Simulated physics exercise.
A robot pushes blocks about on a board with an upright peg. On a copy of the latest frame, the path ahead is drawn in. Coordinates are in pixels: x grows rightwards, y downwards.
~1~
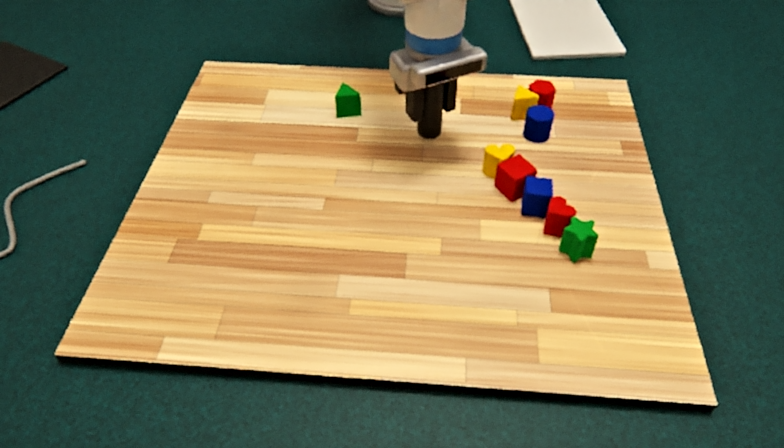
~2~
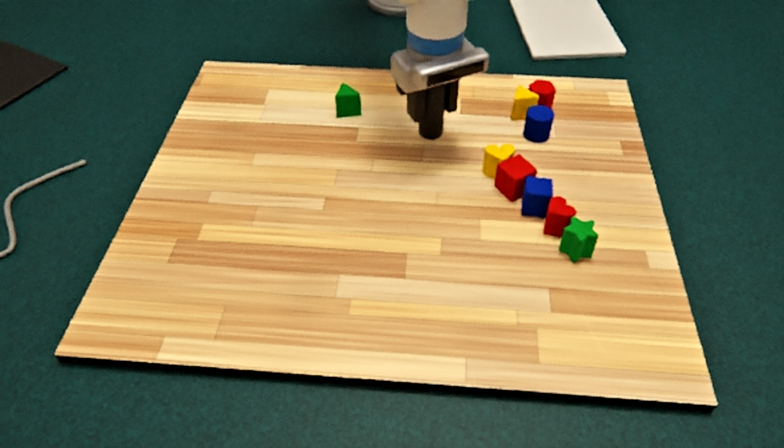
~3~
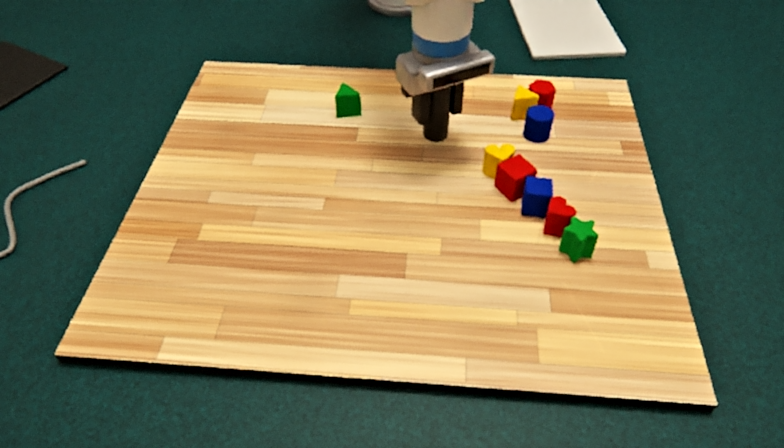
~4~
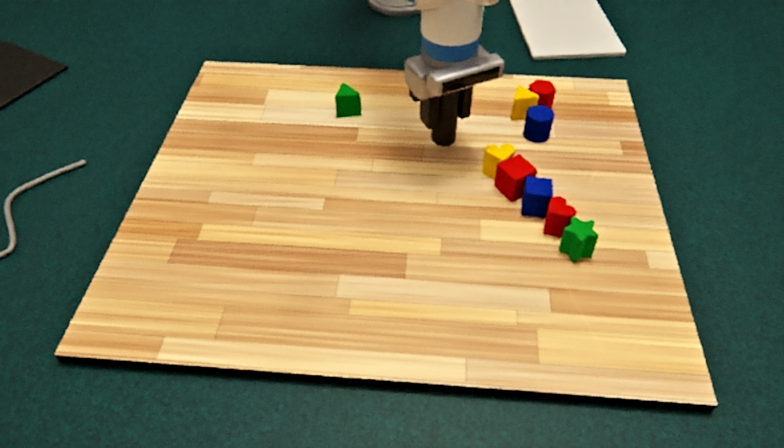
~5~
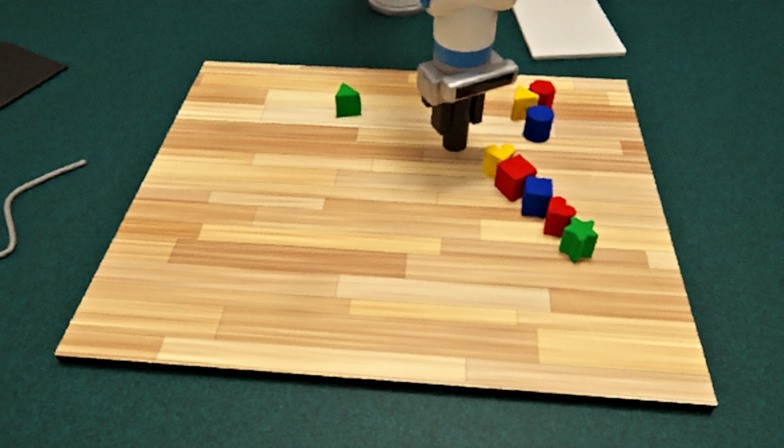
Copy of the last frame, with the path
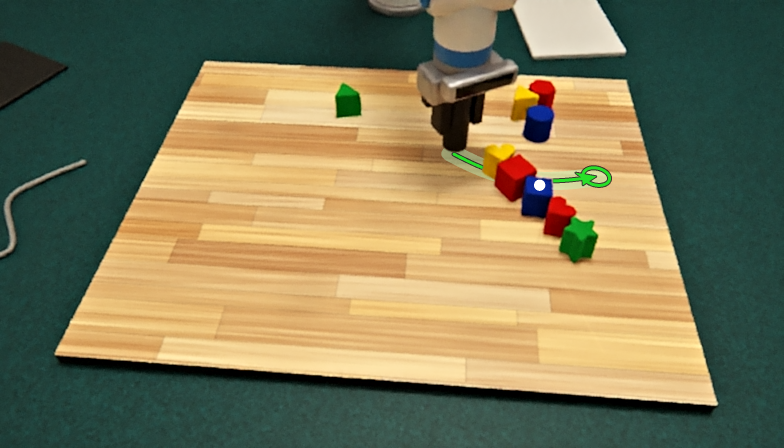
A robot arm moves its peg slightly right above the wooden board, while the colored blocks stay still.
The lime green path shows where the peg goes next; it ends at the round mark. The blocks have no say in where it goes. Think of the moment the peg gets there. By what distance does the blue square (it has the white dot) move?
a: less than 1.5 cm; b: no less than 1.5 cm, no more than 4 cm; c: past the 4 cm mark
Correct choice: B.
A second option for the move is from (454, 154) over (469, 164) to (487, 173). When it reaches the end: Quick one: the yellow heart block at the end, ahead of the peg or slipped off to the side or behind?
The block stays ahead.
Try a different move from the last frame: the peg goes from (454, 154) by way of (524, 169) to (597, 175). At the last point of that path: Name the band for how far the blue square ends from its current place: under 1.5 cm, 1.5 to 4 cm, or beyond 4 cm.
That block covers between 1.5 and 4 cm.
The line goes from (454, 154) over (497, 173) and (547, 181) to (596, 176); the dot is on the blue square.
On the path given first. One third of the way, peg (499, 163); yellow heart block (528, 157), turned 20° anticlockwise; red square (534, 176), turned 25° clockwise; blue square (554, 194), turned 25° anticlockwise; red heart block (573, 213), turned 30° clockwise; green star-shaped block (588, 237).
Two thirds of the way, peg (551, 171); yellow heart block (577, 155), turned 85° anticlockwise; red square (537, 177), turned 35° clockwise; blue square (557, 198), turned 35° anticlockwise; red heart block (574, 214), turned 40° clockwise; green star-shaped block (588, 238).
At the end, peg (599, 167); yellow heart block (621, 148), turned 110° anticlockwise; red square (537, 177), turned 35° clockwise; blue square (557, 198), turned 35° anticlockwise; red heart block (574, 214), turned 40° clockwise; green star-shaped block (588, 238).
